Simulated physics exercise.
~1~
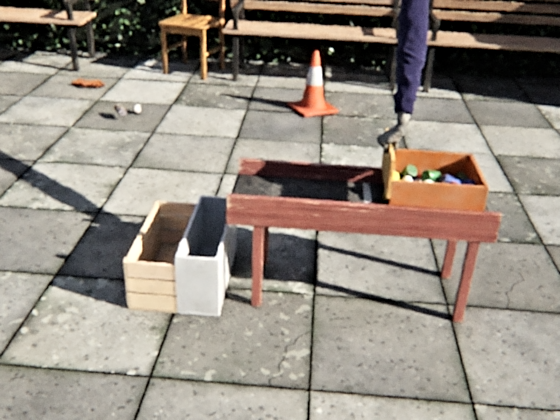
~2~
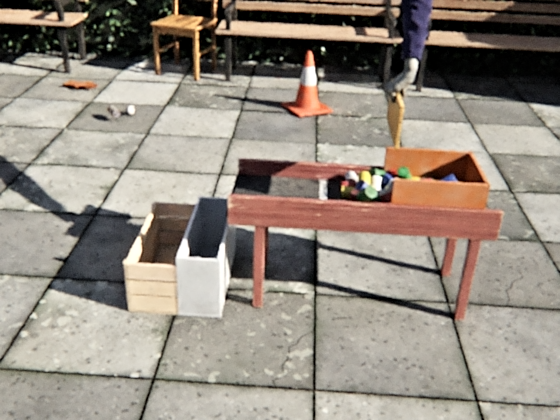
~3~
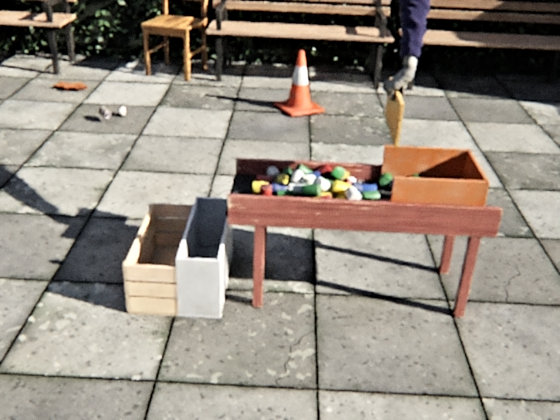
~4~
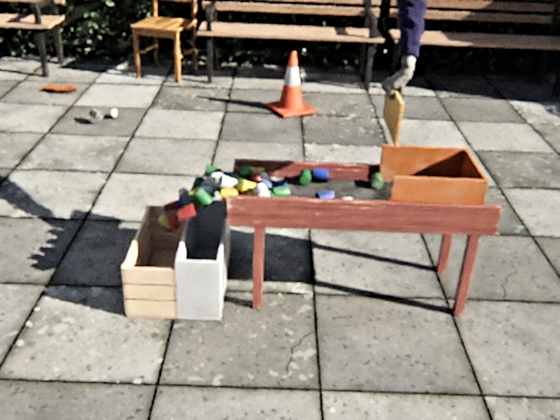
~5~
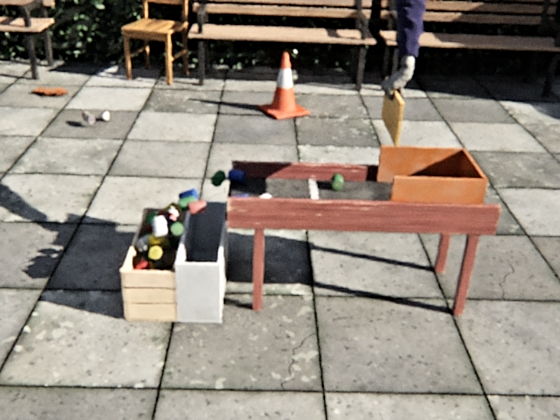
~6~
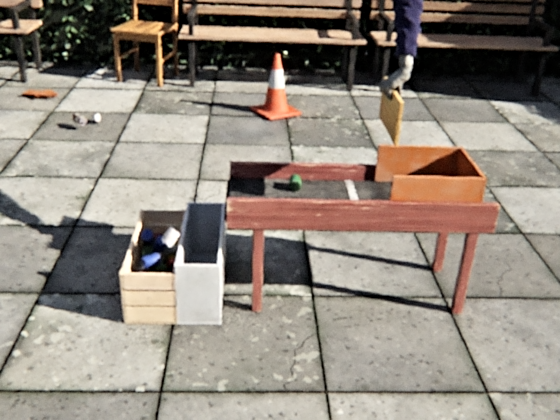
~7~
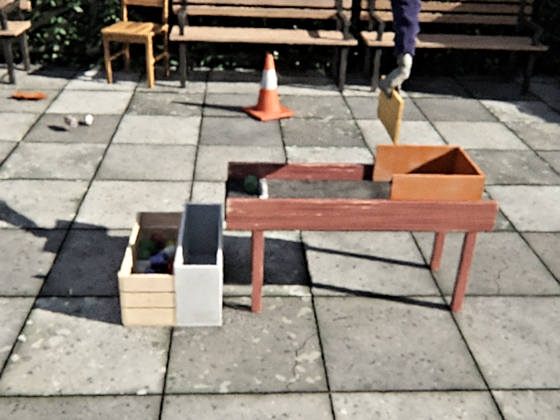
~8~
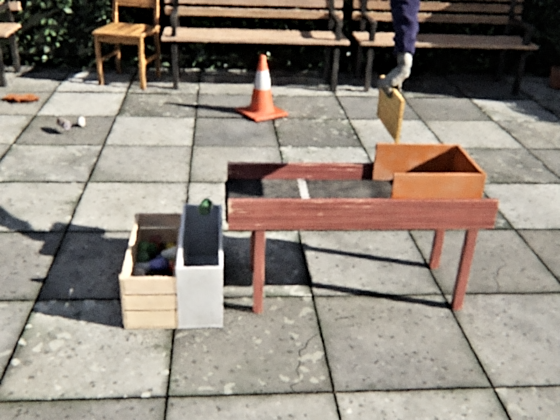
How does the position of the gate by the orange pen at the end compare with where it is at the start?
At the start the gate is down at the left side of the orange pen, and by the end it is held higher, raised clear of the belt by the gloved hand.
